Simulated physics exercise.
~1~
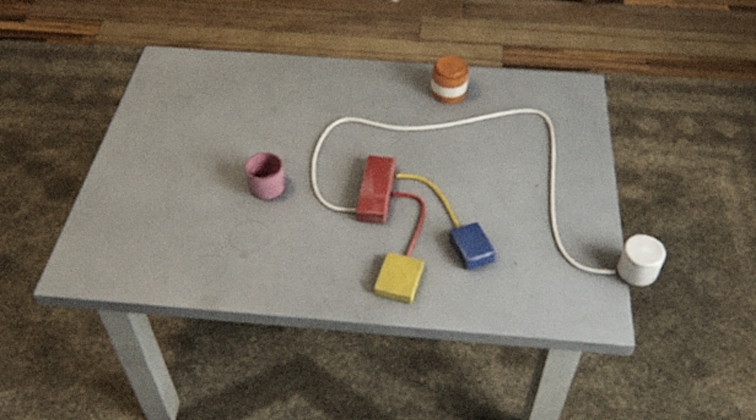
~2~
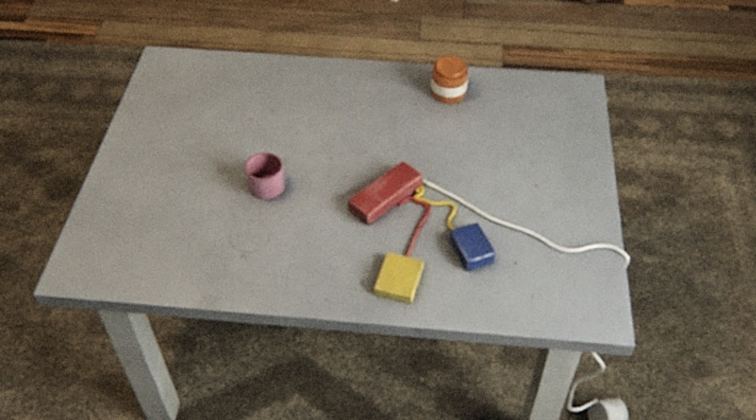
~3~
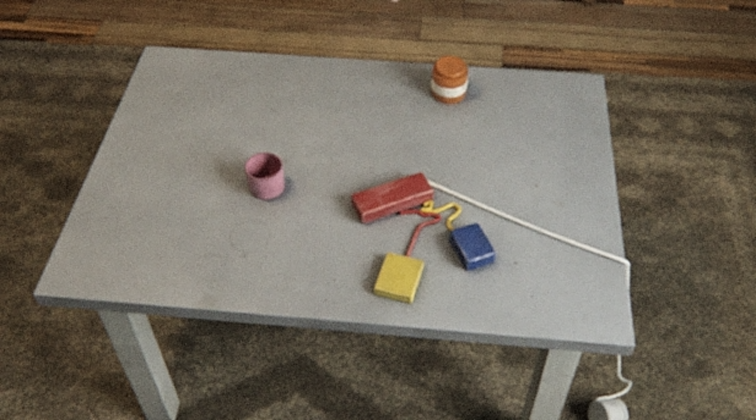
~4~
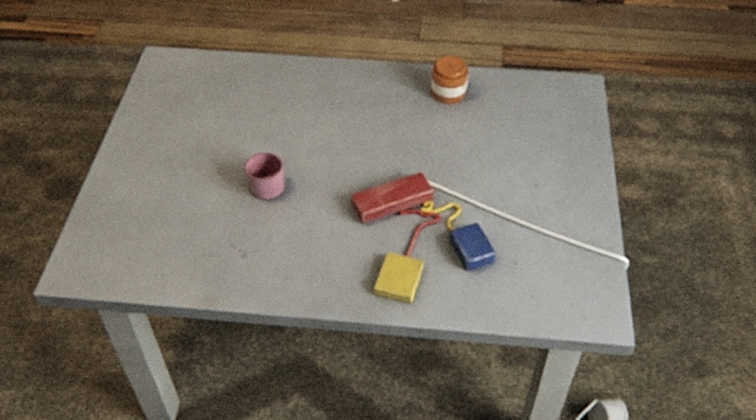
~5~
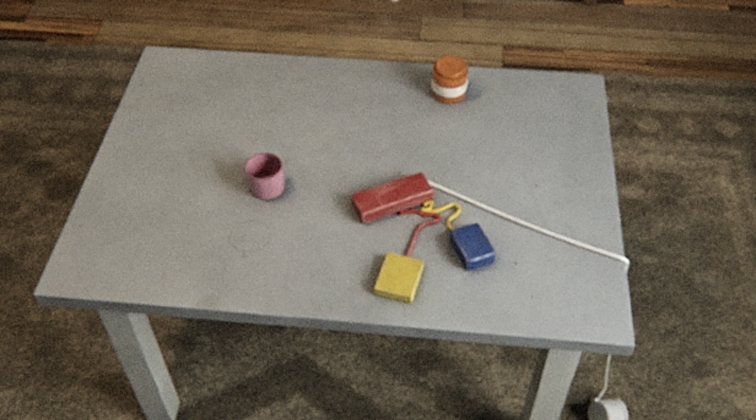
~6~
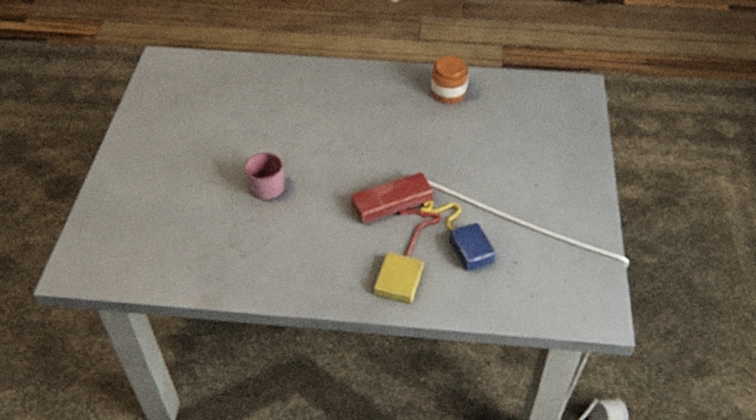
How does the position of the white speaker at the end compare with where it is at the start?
At the start the white speaker is at the right edge of the tabletop, and at the end it is down below the table's edge, slightly farther left in view.
